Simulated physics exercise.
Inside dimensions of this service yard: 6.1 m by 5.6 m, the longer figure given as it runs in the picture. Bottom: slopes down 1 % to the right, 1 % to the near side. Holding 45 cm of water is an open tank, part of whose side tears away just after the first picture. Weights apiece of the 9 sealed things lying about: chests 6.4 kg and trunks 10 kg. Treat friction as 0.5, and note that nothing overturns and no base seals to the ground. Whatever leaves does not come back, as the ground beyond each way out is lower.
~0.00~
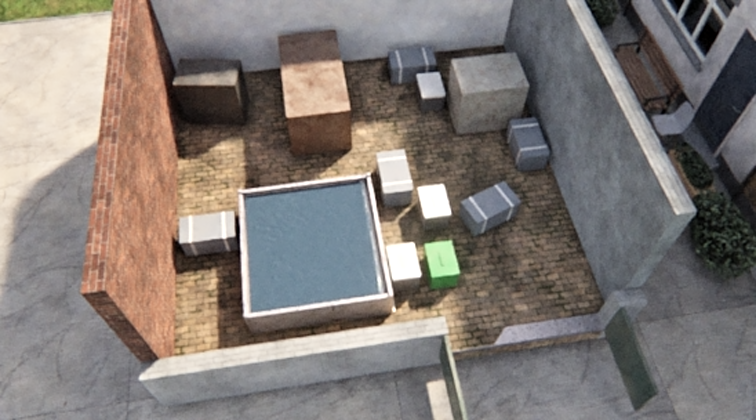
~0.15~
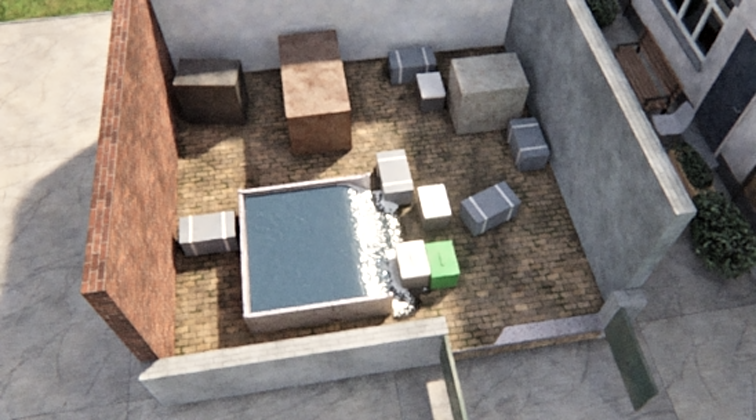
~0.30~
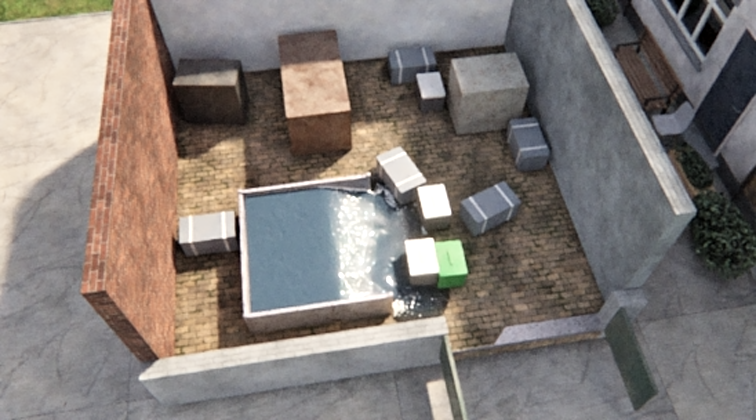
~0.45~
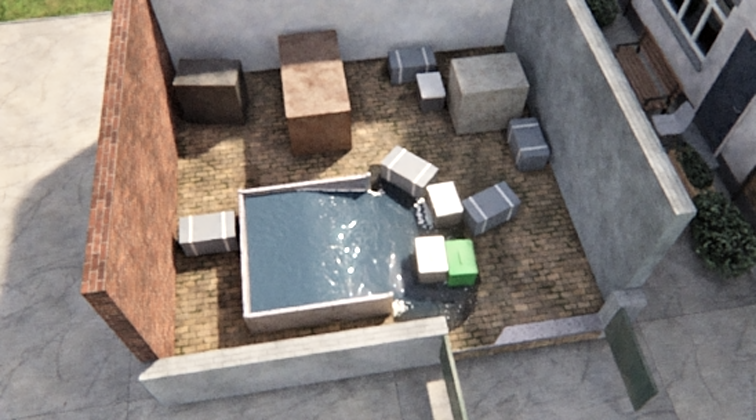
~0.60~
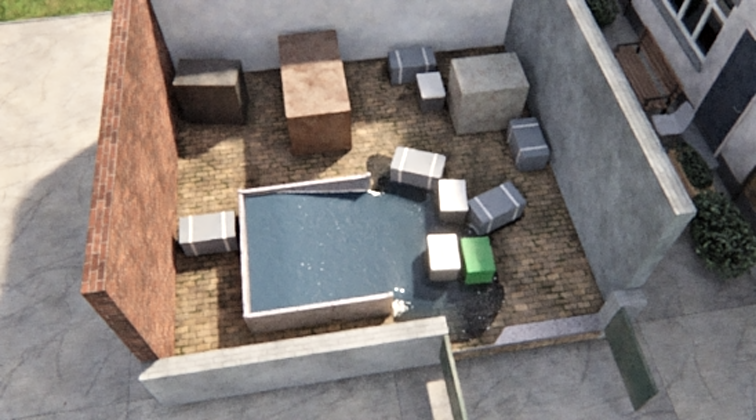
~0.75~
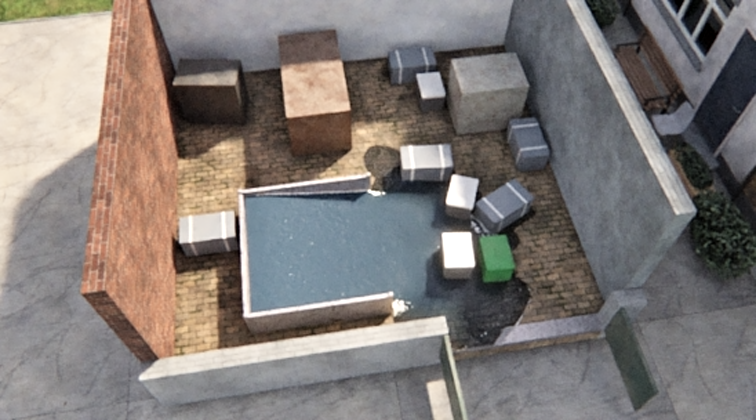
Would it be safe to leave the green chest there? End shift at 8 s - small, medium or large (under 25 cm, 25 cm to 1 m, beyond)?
Large.
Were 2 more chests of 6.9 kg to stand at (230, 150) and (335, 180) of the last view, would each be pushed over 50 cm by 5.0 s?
Lab note - ordered: Below threshold / below threshold.
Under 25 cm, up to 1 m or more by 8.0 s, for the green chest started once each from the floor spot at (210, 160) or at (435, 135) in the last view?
Try one, it keeps its spot; try two, it covers a moderate distance.
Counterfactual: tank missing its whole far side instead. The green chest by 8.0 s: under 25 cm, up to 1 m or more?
If that happened, the green chest does not really move.
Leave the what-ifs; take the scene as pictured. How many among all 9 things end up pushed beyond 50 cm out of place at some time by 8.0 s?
That comes to 6.
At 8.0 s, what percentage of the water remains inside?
Still held: Near 54 %.
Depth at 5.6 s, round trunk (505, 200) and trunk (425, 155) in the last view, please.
Depths: Near 9 cm, then near 4 cm.
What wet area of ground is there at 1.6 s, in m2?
Near 15 m2 in all.
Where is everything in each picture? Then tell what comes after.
The first frame shows the green chest at (441, 258), on the bottom; 3.8 m2 under water; 0 of 9 have shifted.
The second frame shows the green chest at (441, 258) rests on the ground; water covers 4.6 m2; 1 of 9 have shifted.
The third frame shows the green chest at (450, 258), on the bottom, 12 cm from its start; water covers 5.5 m2; 3 of 9 have shifted.
The fourth frame shows the green chest at (460, 257) rests on the ground, 27 cm from its start; water covers 6.5 m2; 4 of 9 have shifted.
The fifth frame shows the green chest at (478, 254) rests on the ground, 53 cm from its start; water covers 8.0 m2; 5 of 9 have shifted.
The sixth frame shows the green chest at (497, 252) rests on the ground, 81 cm from its start; 9.3 m2 under water; 5 of 9 have shifted.
After 1.6 s the green chest is near (587, 256), 2.1 m from its start, afloat; 0 of 9 are out; 4 afloat.
After 3.6 s the green chest is near (584, 289), 2.0 m from its start, afloat; 0 of 9 are out; 6 afloat.
After 5.6 s the green chest has gone out; 2 of 9 are out; 6 afloat.
After 8.0 s the green chest has gone out; 2 of 9 are out; 6 afloat.
